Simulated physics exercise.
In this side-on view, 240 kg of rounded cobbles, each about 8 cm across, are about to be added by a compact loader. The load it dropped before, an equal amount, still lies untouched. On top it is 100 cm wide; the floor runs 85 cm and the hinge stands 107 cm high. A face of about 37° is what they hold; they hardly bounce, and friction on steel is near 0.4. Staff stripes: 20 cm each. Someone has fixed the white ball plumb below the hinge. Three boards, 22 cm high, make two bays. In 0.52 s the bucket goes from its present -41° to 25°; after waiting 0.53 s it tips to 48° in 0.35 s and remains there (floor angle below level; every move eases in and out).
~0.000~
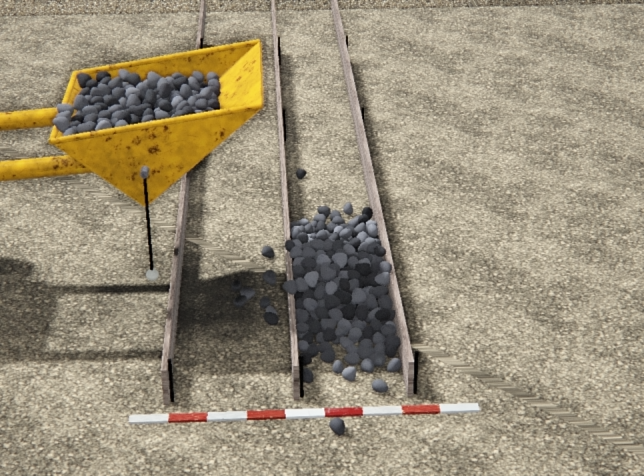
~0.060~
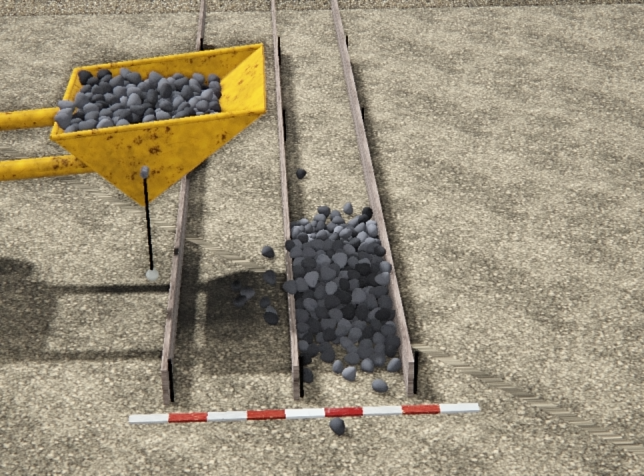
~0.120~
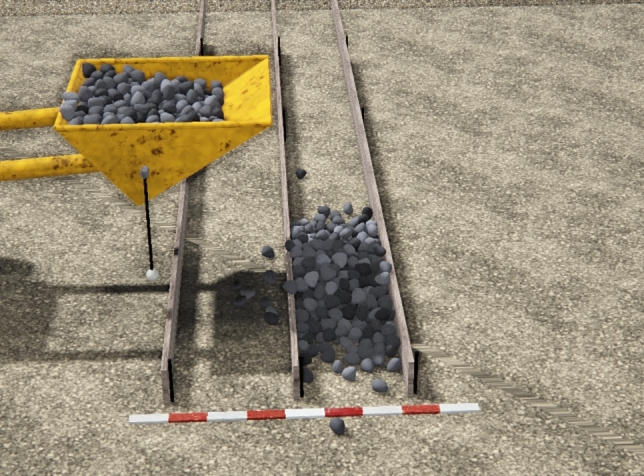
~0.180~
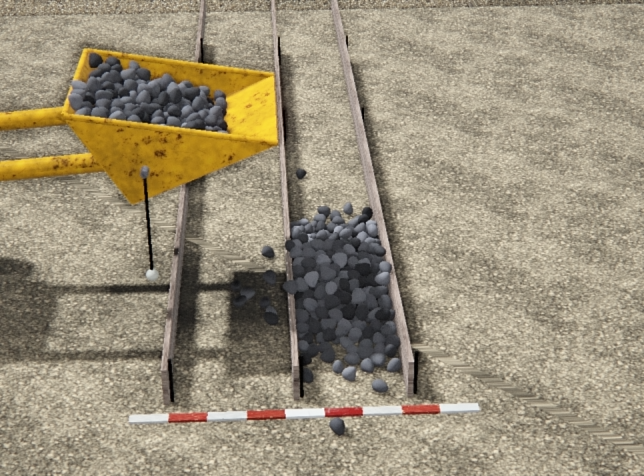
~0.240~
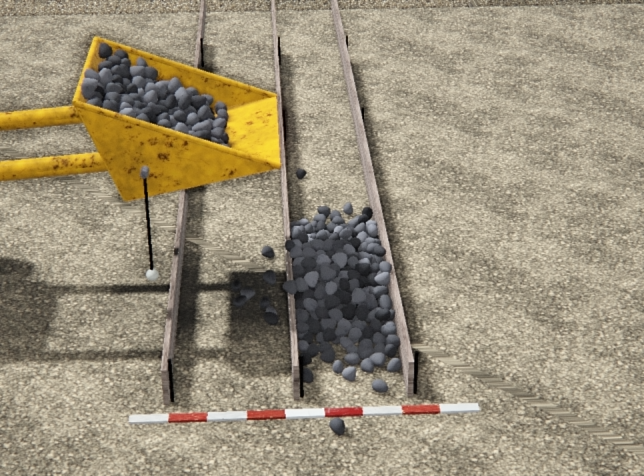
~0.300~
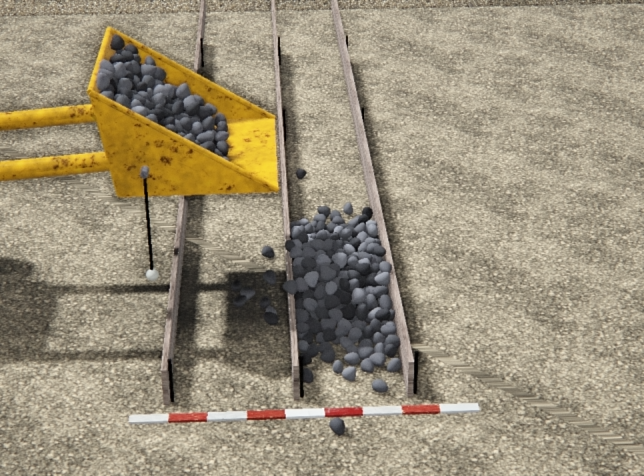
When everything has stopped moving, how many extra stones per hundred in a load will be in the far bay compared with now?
About 45 per hundred.
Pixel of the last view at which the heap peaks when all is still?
Near (328, 244).
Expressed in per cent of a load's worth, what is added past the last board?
About 5 per cent.
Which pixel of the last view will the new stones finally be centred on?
I'd put their centre close to (287, 274).
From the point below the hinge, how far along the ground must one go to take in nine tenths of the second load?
Roughly 120 cm ahead of it.
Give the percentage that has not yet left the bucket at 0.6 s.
Around 100 per cent of the load is still inside.
After 0.4 s the floor is at 16°; in per cent of one load, 100 in the bucket, 3 in the near bay, 98 in the far bay; the foremost stones are at (379, 265).
After 0.6 s the floor is at 25°; in per cent of one load, 99 in the bucket, 3 in the near bay, 98 in the far bay; the foremost stones are at (379, 265).
After 1.9 s the floor is at 48°; in per cent of one load, 0 in the bucket, 53 in the near bay, 144 in the far bay, 4 past the last board; the foremost stones are at (475, 260).
After 4.4 s the floor is at 48°; in per cent of one load, 0 in the bucket, 54 in the near bay, 143 in the far bay, 4 past the last board; the foremost stones are at (487, 262). Net gain in the far bay, 45.
